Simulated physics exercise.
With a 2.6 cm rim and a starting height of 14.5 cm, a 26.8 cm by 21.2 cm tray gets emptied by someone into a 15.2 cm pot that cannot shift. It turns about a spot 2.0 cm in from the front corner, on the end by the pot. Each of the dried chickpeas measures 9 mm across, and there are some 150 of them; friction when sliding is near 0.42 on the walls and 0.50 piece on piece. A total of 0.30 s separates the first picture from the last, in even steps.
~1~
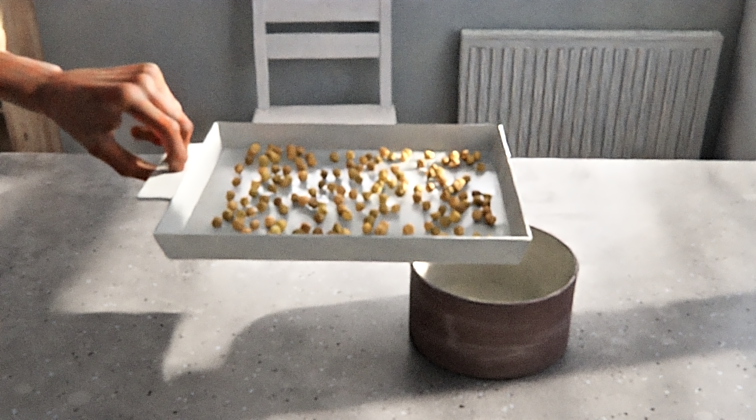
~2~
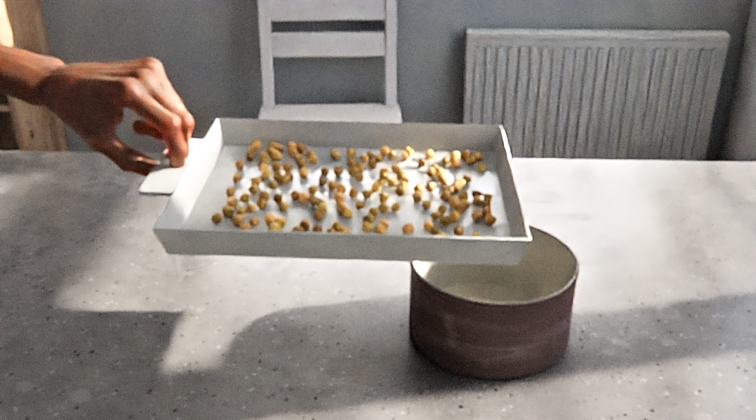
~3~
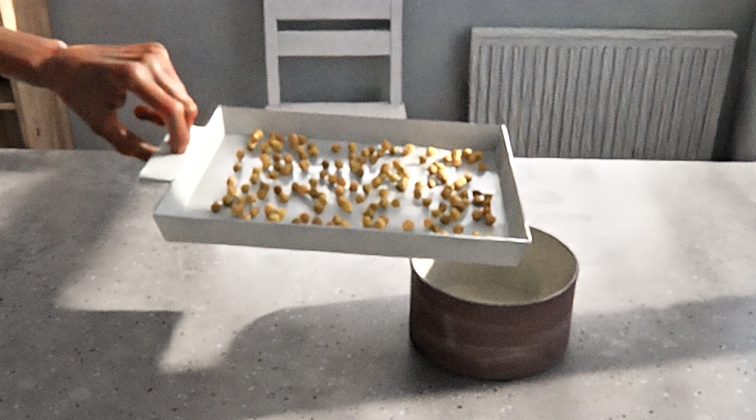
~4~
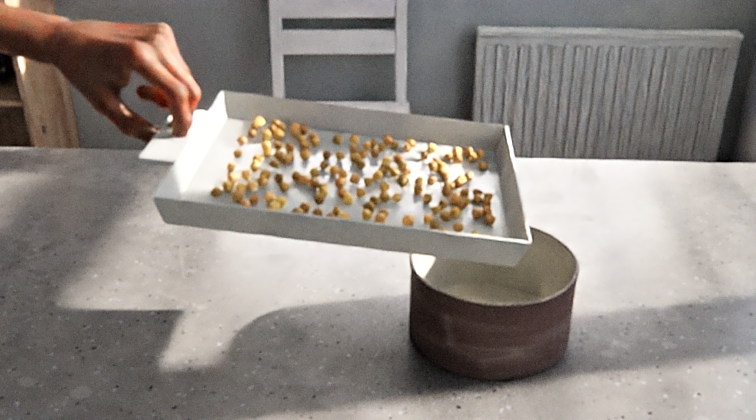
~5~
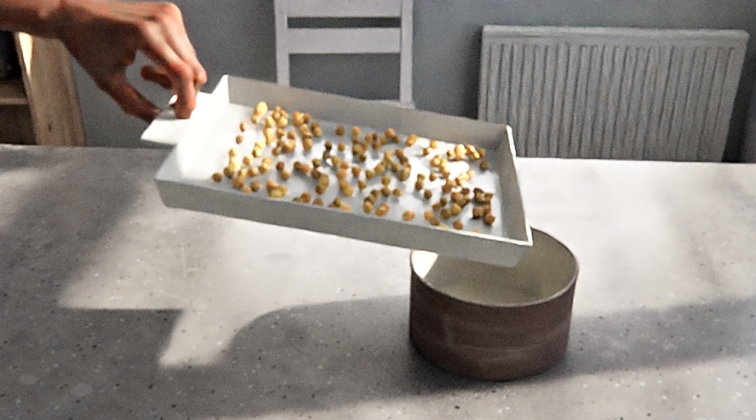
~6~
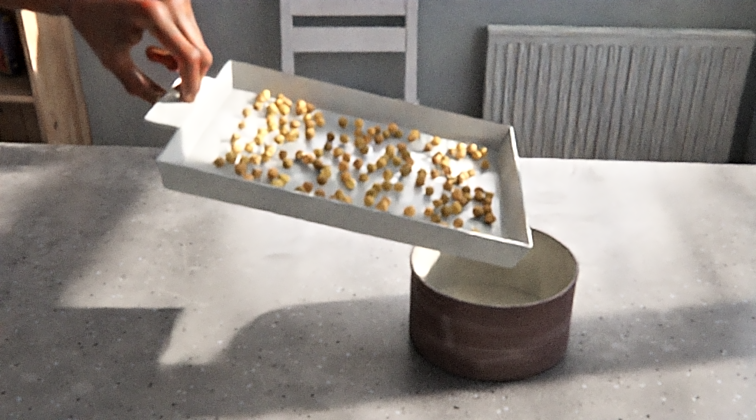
A shallow white tray scattered with dried chickpeas started out level above a gray speckled table, then slanted steadily as a hand raised its left end, leaving the right end low over a round brown pot.
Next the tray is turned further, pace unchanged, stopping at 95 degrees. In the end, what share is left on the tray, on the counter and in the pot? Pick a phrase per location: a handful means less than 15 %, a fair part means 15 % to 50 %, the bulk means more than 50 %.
Tray: A handful, counter: The bulk, pot: A fair part.
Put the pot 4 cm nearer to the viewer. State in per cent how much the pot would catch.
Expect something close to 30 per cent.
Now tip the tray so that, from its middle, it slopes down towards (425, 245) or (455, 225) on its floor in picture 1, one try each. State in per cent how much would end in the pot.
First try: About 0 percent; second try: About 0 percent.
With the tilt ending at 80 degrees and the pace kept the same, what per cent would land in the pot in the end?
In that case, near 0 percent.
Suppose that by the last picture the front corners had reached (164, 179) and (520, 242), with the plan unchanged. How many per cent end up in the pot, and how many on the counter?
The pot gets 0 and the counter 100.
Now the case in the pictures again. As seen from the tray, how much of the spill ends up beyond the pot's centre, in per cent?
Around 100 per cent, give or take.
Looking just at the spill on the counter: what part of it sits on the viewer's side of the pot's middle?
Share: Some 60 %.
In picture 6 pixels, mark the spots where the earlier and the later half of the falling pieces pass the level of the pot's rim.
Roughly (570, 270) to begin with, later roughly (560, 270).
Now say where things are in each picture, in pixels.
In the first picture, tray tilt 0 degrees, front corners at (164, 229) and (521, 234); middle of the pieces at (353, 195); pot at (493, 257).
In the second picture, tray tilt 1 degrees, front corners at (164, 224) and (520, 235); middle of the pieces at (353, 193).
In the third picture, tray tilt 3 degrees, front corners at (164, 211) and (520, 236), lowest corner right front; middle of the pieces at (354, 187).
In the fourth picture, tray tilt 6 degrees, front corners at (164, 193) and (521, 237), lowest corner right front; middle of the pieces at (355, 179).
In the fifth picture, tray tilt 10 degrees, front corners at (166, 175) and (521, 238), lowest corner right front; middle of the pieces at (356, 172).
In the sixth picture, tray tilt 13 degrees, front corners at (169, 158) and (522, 240), lowest corner right front; middle of the pieces at (358, 164); pot at (493, 259).
Then, 0.72 s after the last picture, tilt 51 degrees; the tray holds 100 %, the pot 0 %.
Then, 1.20 s after the last picture, tilt 77 degrees; the tray holds 100 %, the pot 0 %.
Then, 1.75 s after the last picture, tilt 95 degrees; the tray holds 20 %, the pot 15 %.
In the end, tray 0 %, counter 70 %, pot 30 %.
